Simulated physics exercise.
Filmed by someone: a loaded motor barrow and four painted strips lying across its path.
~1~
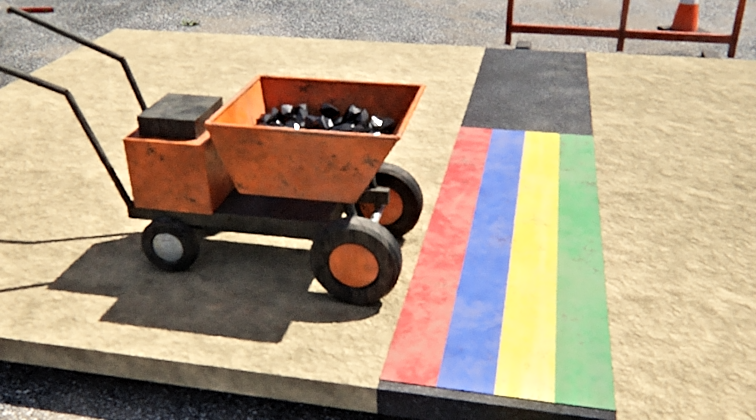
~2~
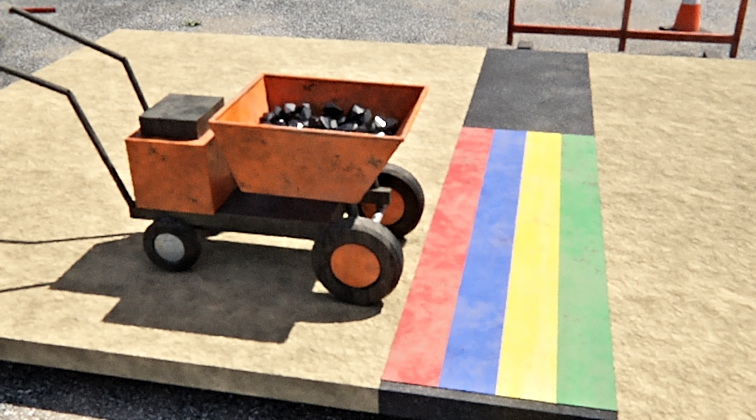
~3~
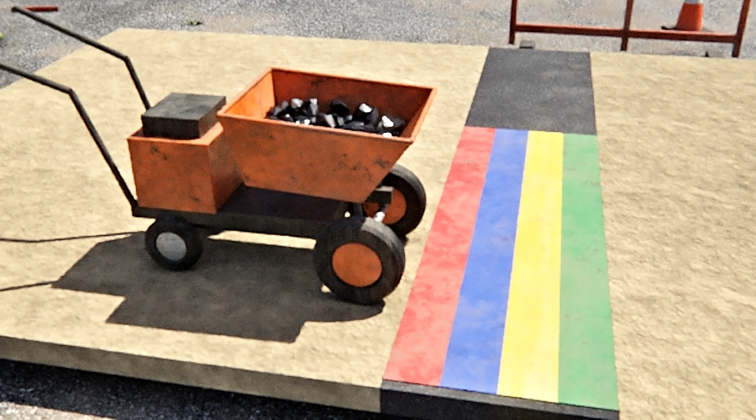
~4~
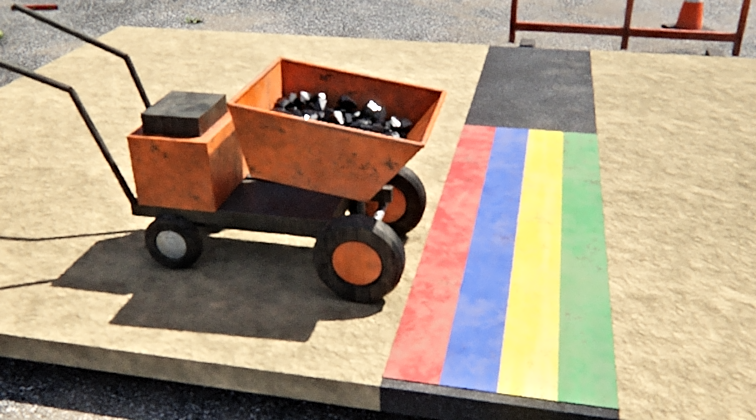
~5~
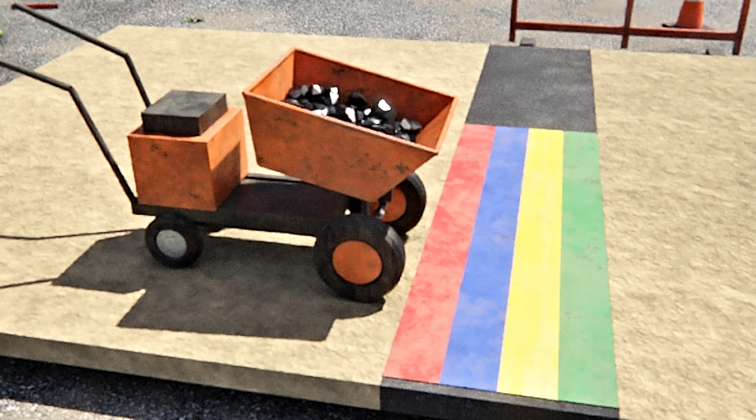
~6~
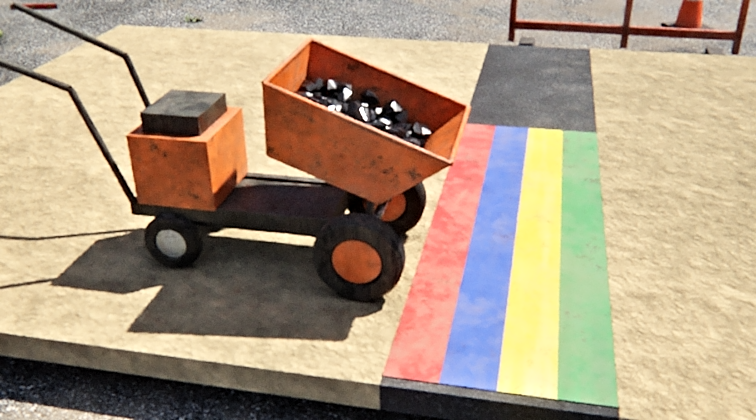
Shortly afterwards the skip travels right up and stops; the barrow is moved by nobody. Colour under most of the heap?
Yellow.
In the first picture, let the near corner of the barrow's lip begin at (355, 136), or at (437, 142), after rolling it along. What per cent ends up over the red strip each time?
About 0 % and about 0 %.
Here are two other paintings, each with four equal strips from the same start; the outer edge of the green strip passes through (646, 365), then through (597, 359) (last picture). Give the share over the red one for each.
The first comes to 0 per cent and the second to 0 per cent.
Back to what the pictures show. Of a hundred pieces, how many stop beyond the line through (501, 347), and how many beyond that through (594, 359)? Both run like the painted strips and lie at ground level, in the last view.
I reckon some 60 per cent and some 10 per cent.
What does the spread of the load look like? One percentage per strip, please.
Red: About 0; blue: About 10; yellow: About 35; green: About 20.
Just after the last frame, skip tipped steeply; every one in the skip.
A moment on, skip tipped steeply; almost all in the skip; about a tenth over the yellow strip.
Further on, skip tipped right over; roughly a third in the skip; about a tenth over the blue strip; roughly a third over the yellow strip; roughly a quarter over the green strip; about a tenth off the paint.
When it is over, skip tipped right over; roughly a third in the skip; not one over the red strip; about a tenth over the blue strip; roughly a third over the yellow strip; roughly a quarter over the green strip; about a tenth off the paint.
